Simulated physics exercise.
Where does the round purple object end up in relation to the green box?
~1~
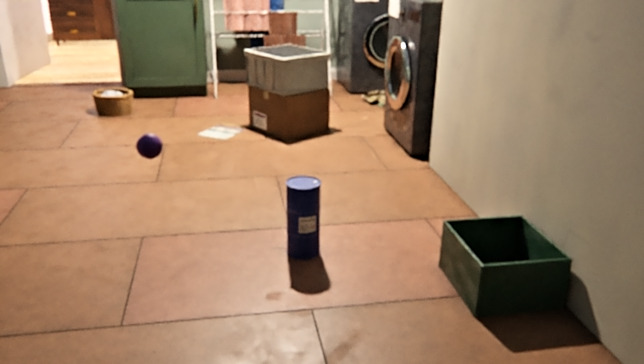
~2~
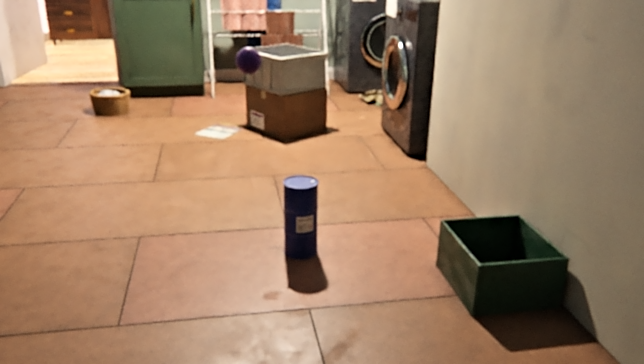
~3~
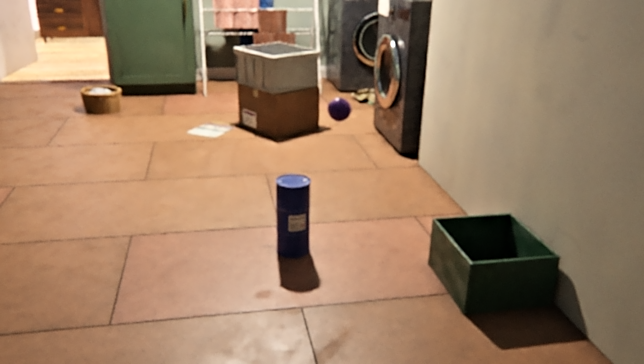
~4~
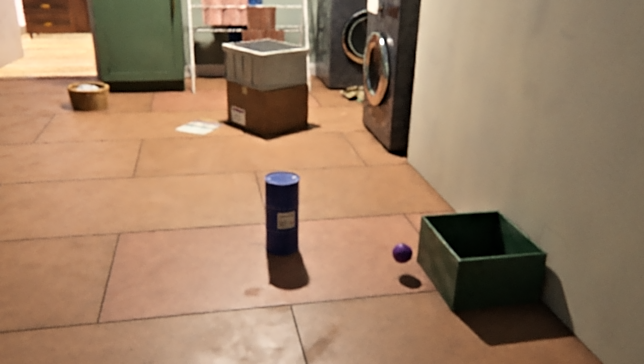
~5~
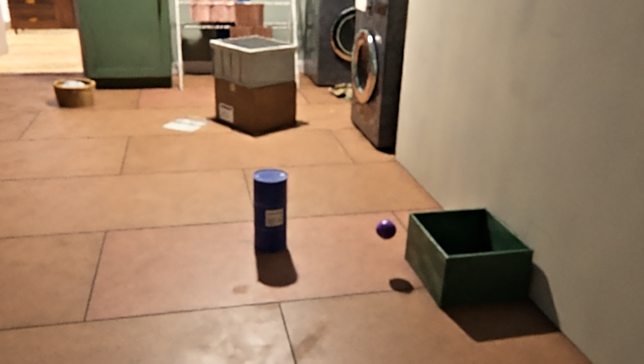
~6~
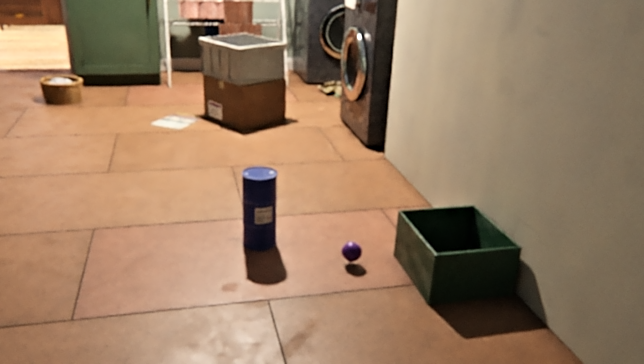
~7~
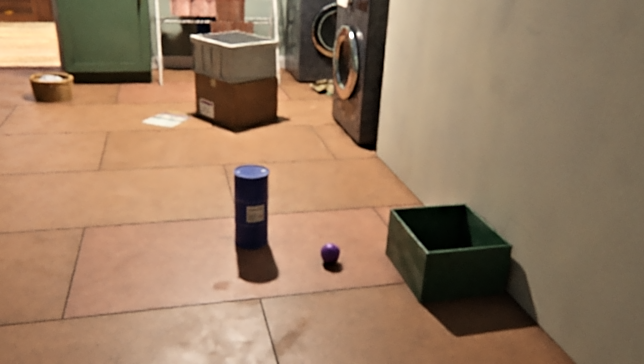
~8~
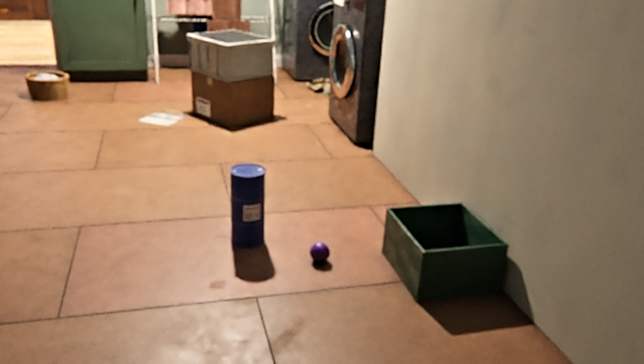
It ends up outside the green box, on the tiled floor between the box and the blue canister.
